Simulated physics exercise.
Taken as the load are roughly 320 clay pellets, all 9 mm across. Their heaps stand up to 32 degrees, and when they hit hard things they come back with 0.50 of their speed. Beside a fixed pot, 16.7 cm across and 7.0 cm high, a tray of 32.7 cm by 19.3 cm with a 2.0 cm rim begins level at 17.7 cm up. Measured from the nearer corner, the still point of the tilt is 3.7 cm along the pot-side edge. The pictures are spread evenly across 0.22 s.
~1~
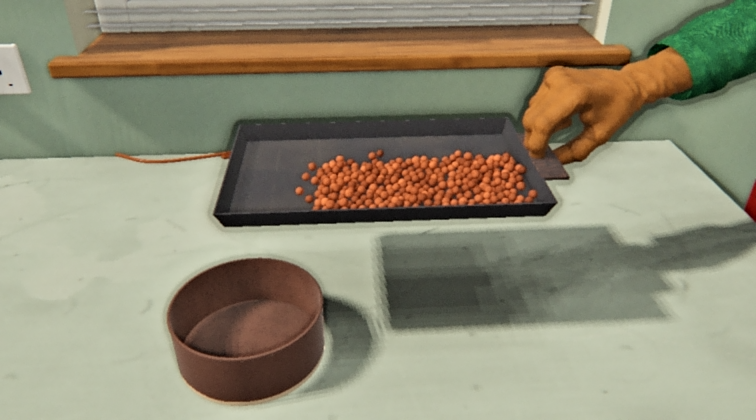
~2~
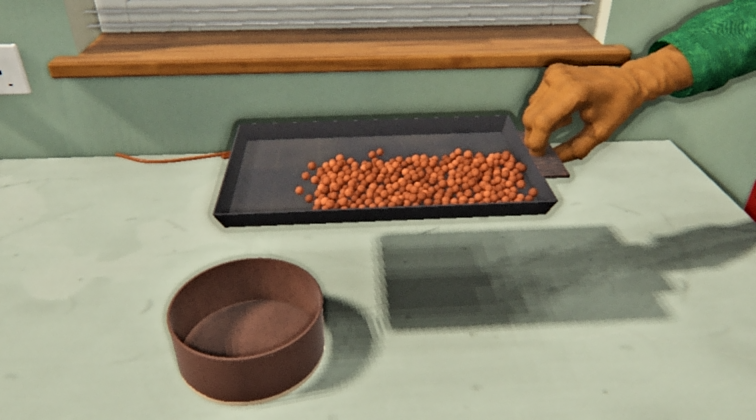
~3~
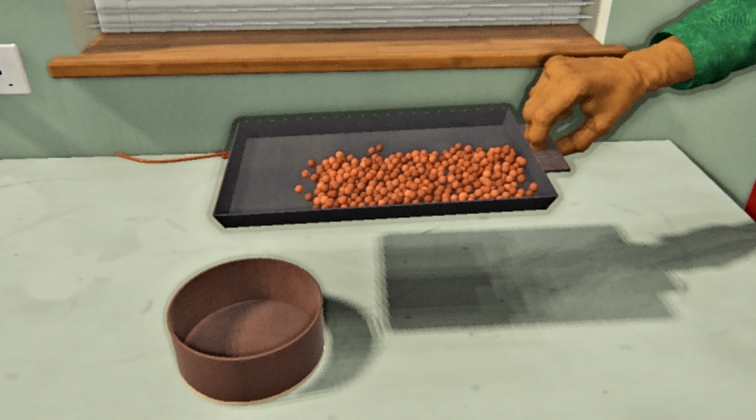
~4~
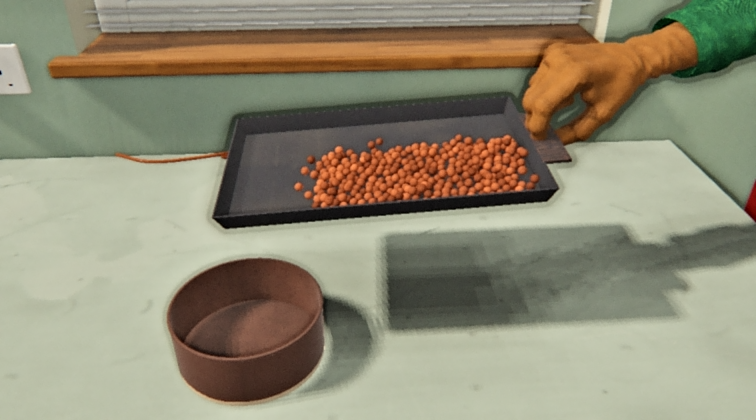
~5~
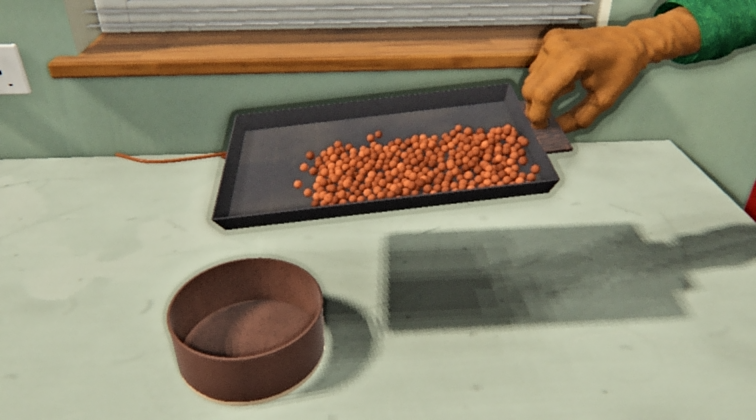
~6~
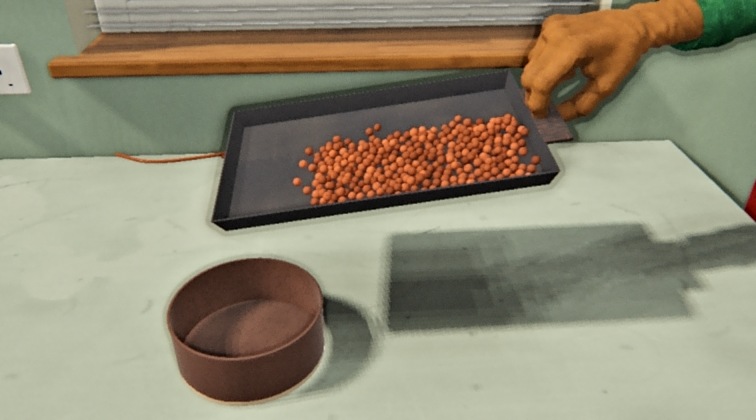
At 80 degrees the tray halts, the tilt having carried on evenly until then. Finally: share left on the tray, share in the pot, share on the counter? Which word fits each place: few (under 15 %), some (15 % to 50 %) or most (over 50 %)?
Tray gets few; pot gets most; counter gets few.
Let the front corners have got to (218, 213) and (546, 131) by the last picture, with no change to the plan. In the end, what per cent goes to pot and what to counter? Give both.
Pot 40; counter 60.
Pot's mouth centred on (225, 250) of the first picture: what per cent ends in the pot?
Close to 0 in a hundred.
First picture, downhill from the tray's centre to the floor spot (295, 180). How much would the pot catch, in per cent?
My best guess is some 40 per cent.
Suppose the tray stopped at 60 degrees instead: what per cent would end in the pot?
In that case some 50 per cent.
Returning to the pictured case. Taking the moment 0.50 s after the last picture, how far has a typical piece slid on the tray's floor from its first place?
5 cm.
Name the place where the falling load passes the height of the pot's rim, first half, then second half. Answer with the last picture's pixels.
(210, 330) first, (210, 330) later, roughly.
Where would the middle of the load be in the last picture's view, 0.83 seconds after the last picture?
Look about (259, 195) in the last view.
Then, 0.50 s after the last picture, tilt 44 degrees; the tray holds 100 %, the pot 0 %.
Then, 0.83 s after the last picture, tilt 65 degrees; the tray holds 85 %, the pot 5 %.
Then, 1.26 s after the last picture, tilt 80 degrees; the tray holds 10 %, the pot 75 %.
In the end, tray 0 %, pot 95 %, counter 5 %.
